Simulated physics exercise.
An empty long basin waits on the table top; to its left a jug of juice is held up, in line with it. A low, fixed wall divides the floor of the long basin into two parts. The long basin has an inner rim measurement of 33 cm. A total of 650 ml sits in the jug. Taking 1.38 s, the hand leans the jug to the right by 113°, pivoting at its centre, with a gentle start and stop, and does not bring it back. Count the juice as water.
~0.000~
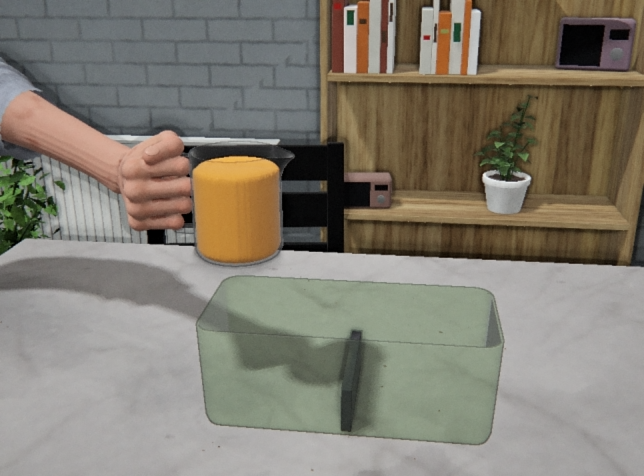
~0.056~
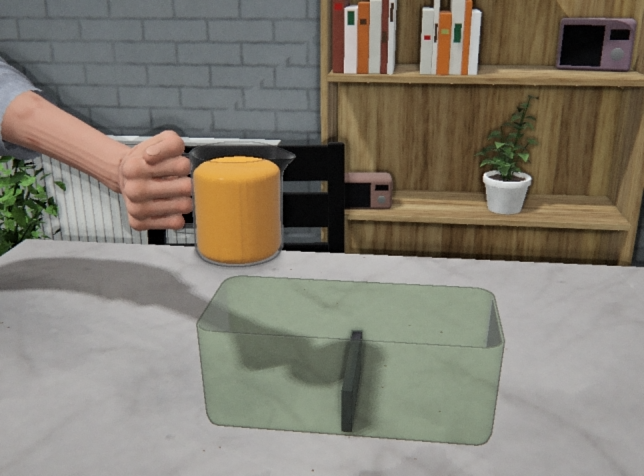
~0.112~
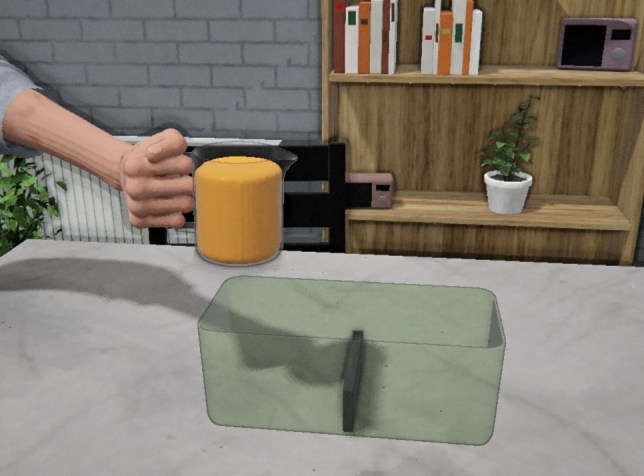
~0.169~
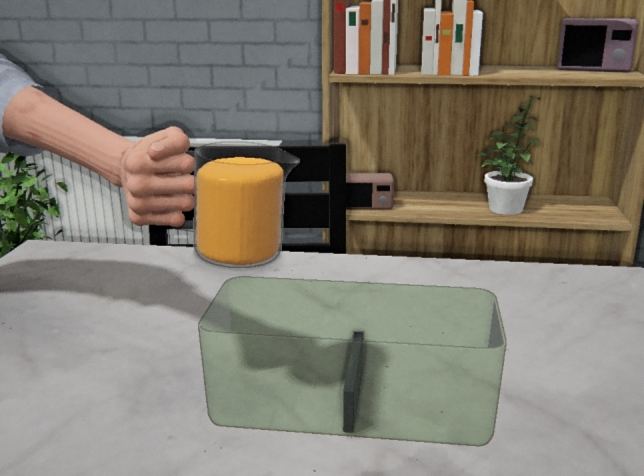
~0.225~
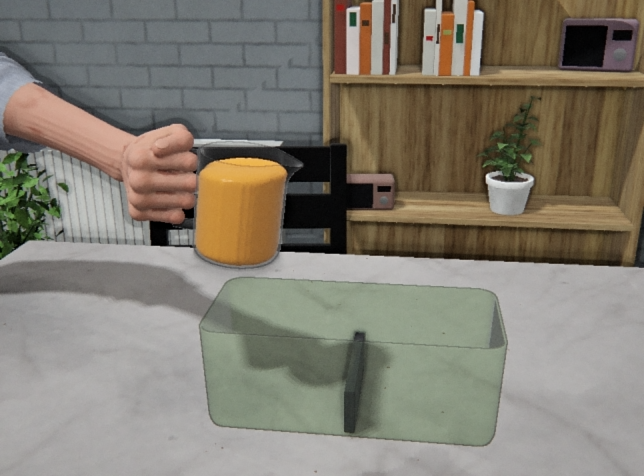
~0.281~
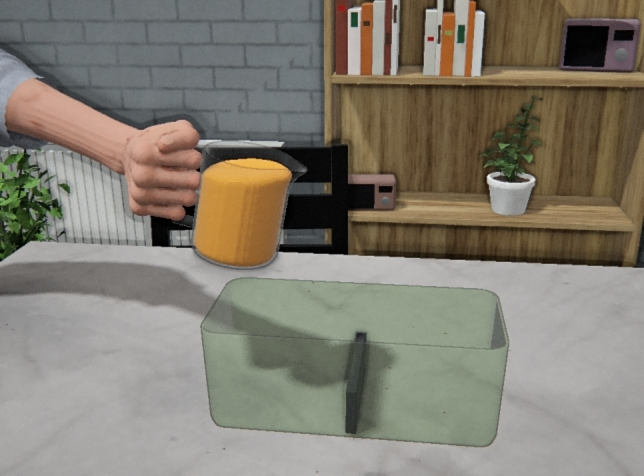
A hand holds a jug of orange juice upright above a marble table top, to the left of an empty, pale green long basin with a dark divider. The hand then slowly leans the jug slightly to the right, and the juice shifts within it while the basin stays still and empty.
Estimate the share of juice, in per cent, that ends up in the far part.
About 55 per cent.
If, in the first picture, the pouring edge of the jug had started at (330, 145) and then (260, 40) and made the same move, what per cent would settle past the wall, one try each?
90 per cent first, 50 per cent second.
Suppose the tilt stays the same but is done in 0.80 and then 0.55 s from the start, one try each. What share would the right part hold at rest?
Some 40 and 25 per cent, in that order.
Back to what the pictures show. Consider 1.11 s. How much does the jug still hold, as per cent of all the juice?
About 24 % is still there.
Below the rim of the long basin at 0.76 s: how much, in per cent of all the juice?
About 7%.
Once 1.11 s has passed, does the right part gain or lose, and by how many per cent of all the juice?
Net gain of about 7.
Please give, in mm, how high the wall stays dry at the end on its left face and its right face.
I'd say some 42 mm on the left and some 38 mm on the right.
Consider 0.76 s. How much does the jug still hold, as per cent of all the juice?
Portion remaining: Approx. 80 per cent.
By 0.76 s the tilt is 66° and 80 per cent is still to pour, 1 is left of the wall and 6 right of it.
By 1.11 s the tilt is 103° and 23 per cent is still to pour, 15 is left of the wall and 47 right of it.
By 1.48 s the tilt is 113° and 1 per cent is still to pour, 44 is left of the wall and 54 right of it.
By 1.88 s the tilt is 113° and 0 per cent is still to pour, 45 is left of the wall and 55 right of it.
At rest 45 per cent lies left of the wall, 55 right of it and 1 outside.
